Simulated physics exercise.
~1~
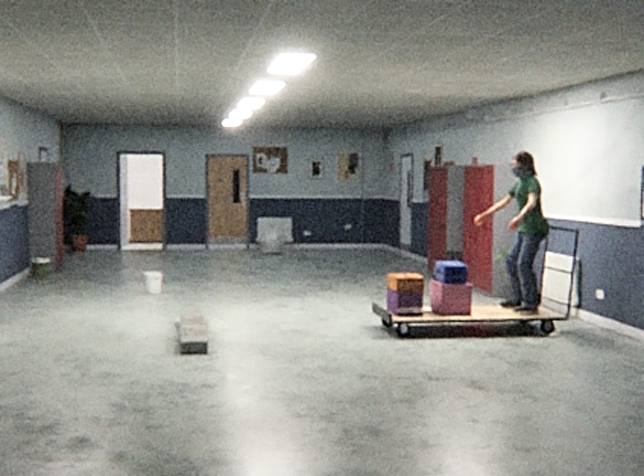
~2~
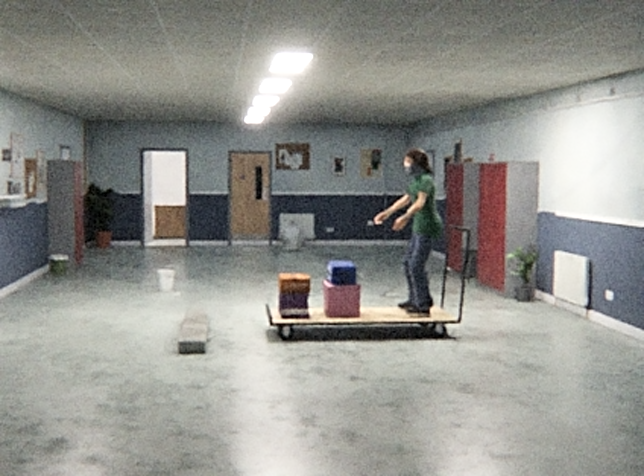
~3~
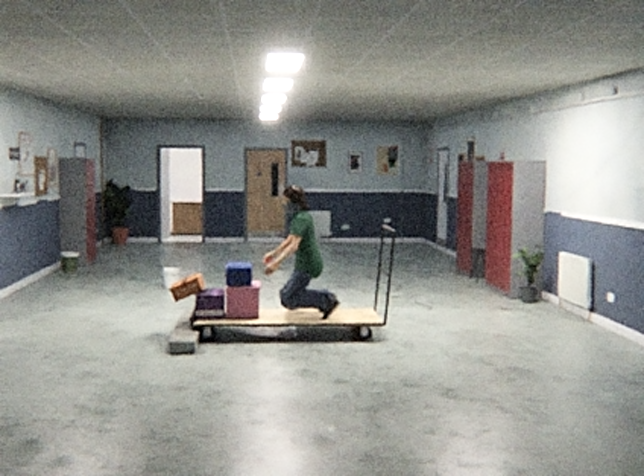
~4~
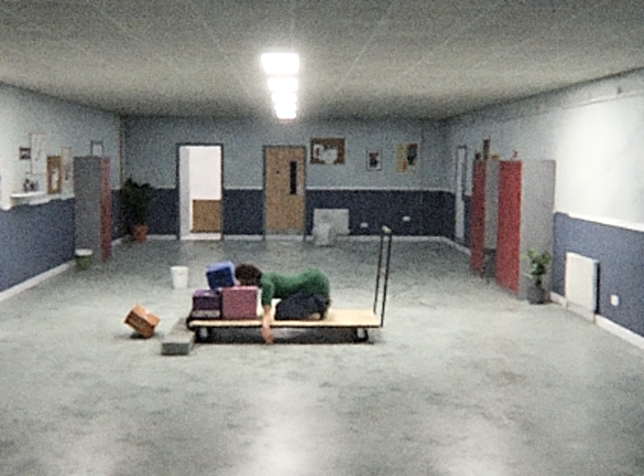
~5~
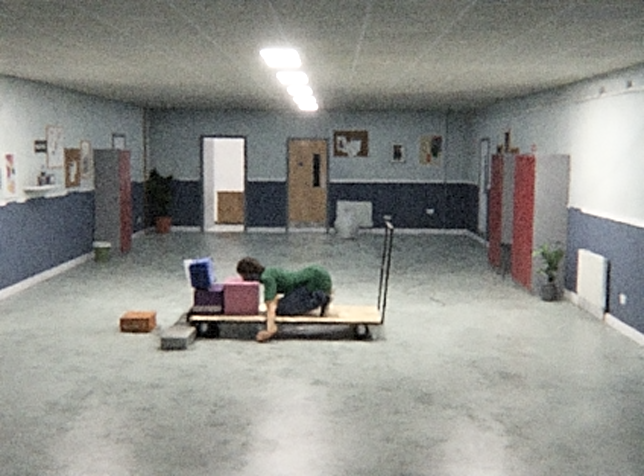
A flatbed trolley carrying boxes and a standing person in green rolls left across a hall and stops at a low grey block; the orange box tumbles off onto the floor, the person drops forward onto the deck, and the blue box tips over onto the purple one.
